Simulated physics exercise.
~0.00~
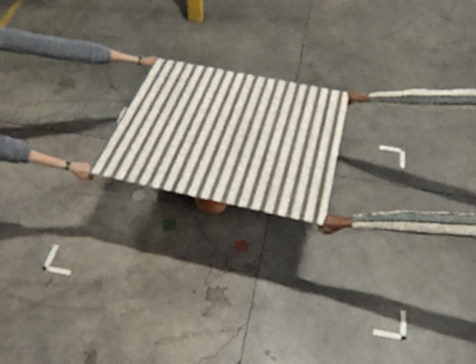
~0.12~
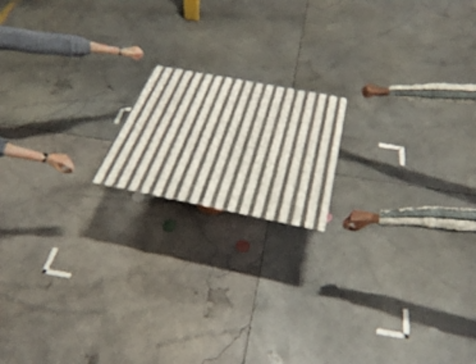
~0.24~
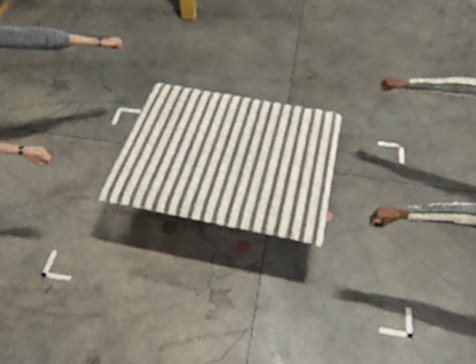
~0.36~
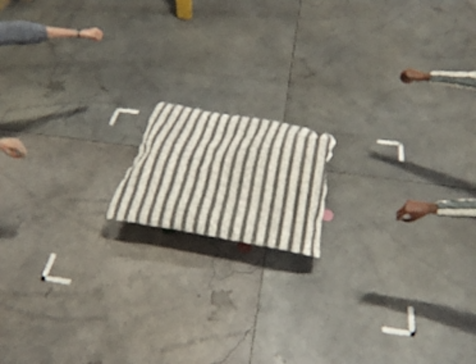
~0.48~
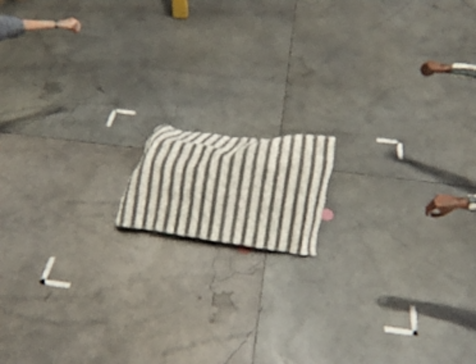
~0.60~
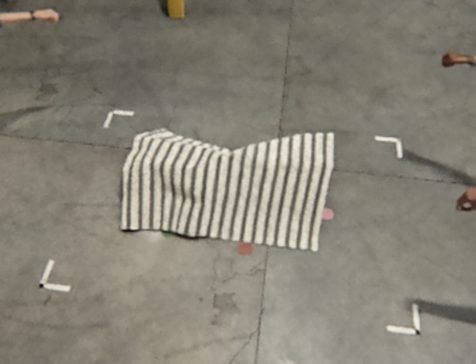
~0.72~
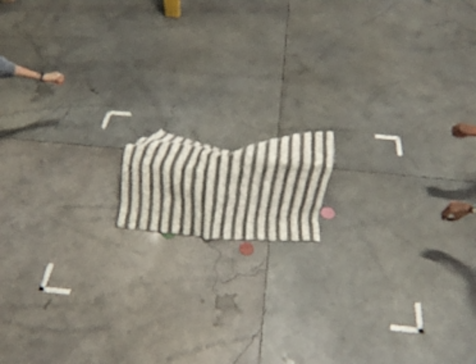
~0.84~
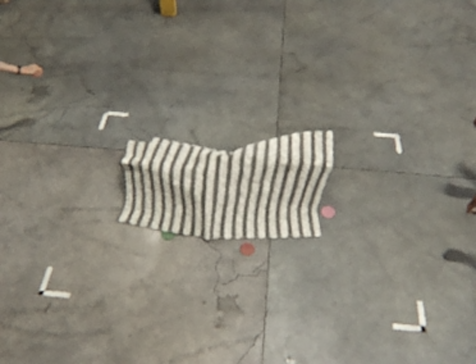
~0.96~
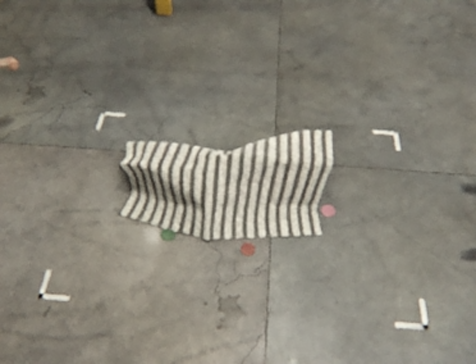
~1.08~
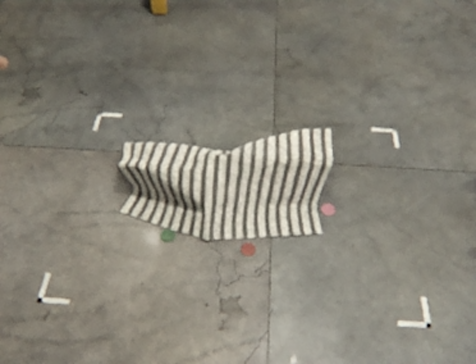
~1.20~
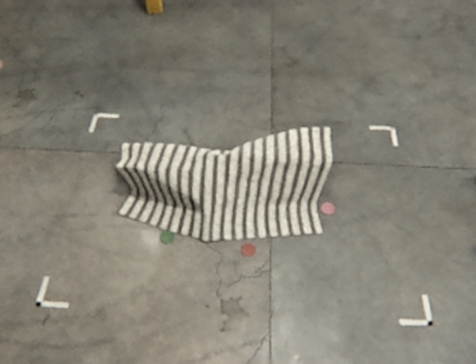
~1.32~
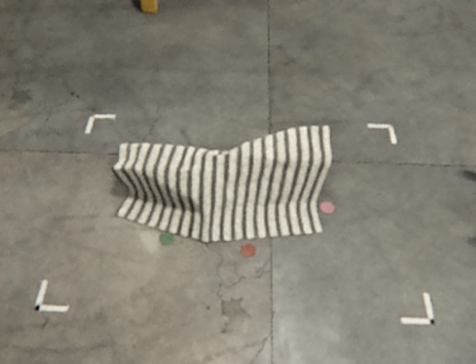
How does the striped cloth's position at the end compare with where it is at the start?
At the start the cloth is held stretched out above the floor by four hands. By the end it has dropped lower and lies draped in uneven folds, with no hands on it.
A striped cloth drops from four opening hands and settles in uneven folds between coloured discs.
